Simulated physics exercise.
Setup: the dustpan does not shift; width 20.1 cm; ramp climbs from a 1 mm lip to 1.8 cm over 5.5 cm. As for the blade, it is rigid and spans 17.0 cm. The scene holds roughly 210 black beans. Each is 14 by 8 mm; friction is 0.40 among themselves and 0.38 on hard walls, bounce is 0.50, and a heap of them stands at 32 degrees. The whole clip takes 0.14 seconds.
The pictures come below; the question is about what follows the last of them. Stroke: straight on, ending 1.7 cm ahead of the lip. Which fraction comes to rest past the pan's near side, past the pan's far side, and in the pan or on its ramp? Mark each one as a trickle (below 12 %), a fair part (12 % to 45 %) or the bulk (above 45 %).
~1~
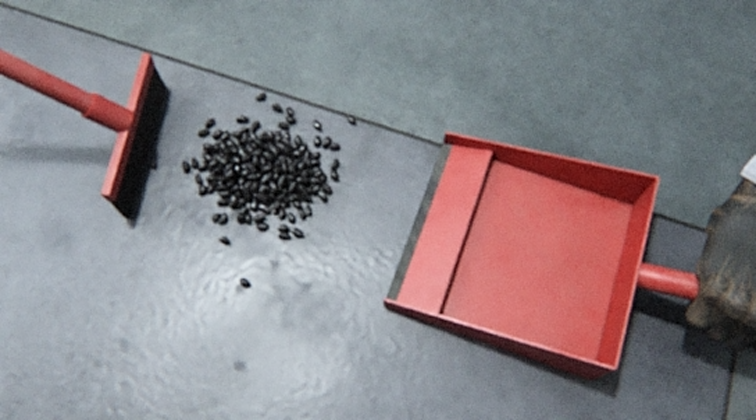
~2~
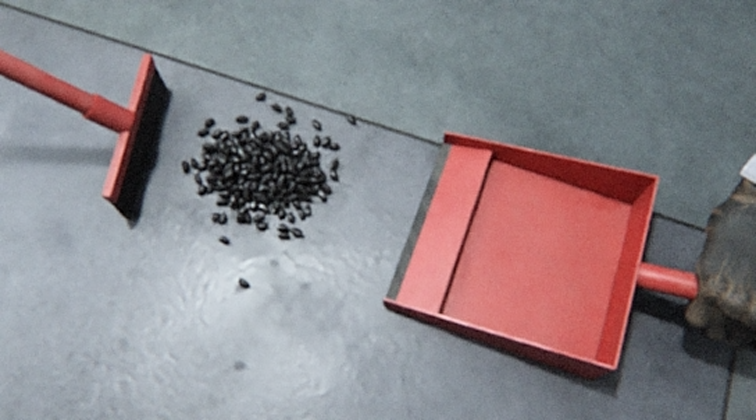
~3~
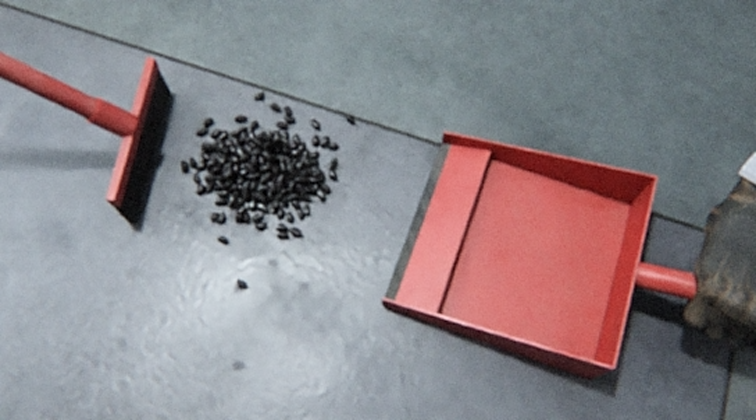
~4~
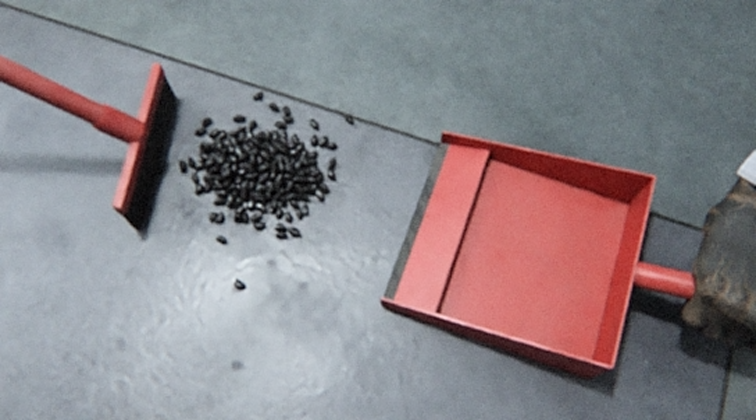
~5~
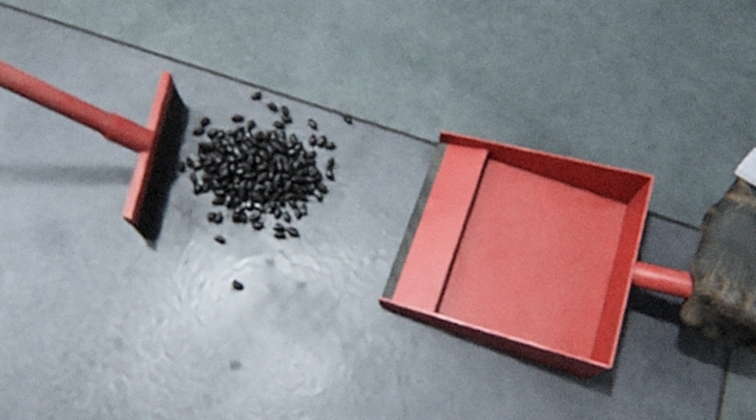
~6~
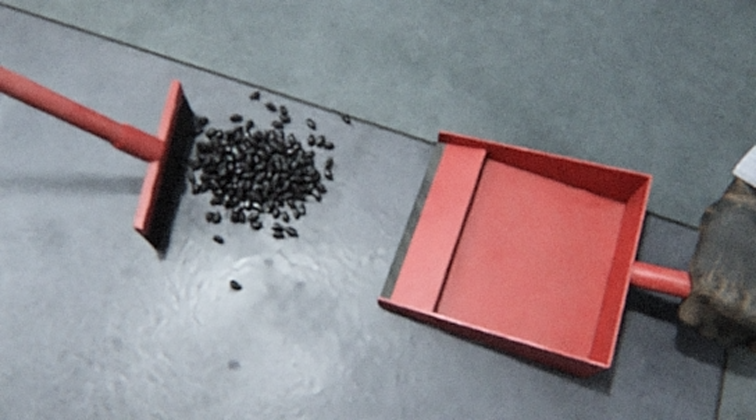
Near side: A trickle; far side: A trickle; pan: A trickle.
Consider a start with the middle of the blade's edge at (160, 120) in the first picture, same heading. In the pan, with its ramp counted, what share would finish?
15 %.
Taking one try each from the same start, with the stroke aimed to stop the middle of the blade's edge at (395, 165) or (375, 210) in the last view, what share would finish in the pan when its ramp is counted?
The two tries give roughly 35 and 35 %.
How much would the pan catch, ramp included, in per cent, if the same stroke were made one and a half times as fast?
I'd put it at roughly 15 per cent.
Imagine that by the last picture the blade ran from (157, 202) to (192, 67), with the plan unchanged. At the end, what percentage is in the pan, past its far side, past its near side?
Pan: 30, far side: 15, near side: 5.
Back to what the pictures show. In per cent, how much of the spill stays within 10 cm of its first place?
I'd say about 45 per cent.
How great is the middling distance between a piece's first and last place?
The figure is about 10 cm.
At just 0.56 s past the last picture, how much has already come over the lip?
About 5 per cent by then.
Then, 0.18 s after the last picture, middle of the blade 15 cm from the lip; 0 % over the lip, far side 0 %, near side 0 %.
Then, 0.31 s after the last picture, middle of the blade 7 cm from the lip; 0 % over the lip, far side 0 %, near side 5 %.
Then, 0.56 s after the last picture, middle of the blade 4 cm from the lip; 5 % over the lip, far side 0 %, near side 10 %.
In the end, near side 10 %, far side 0 %, pan 5 %, in front of the lip or behind the blade 85 %.
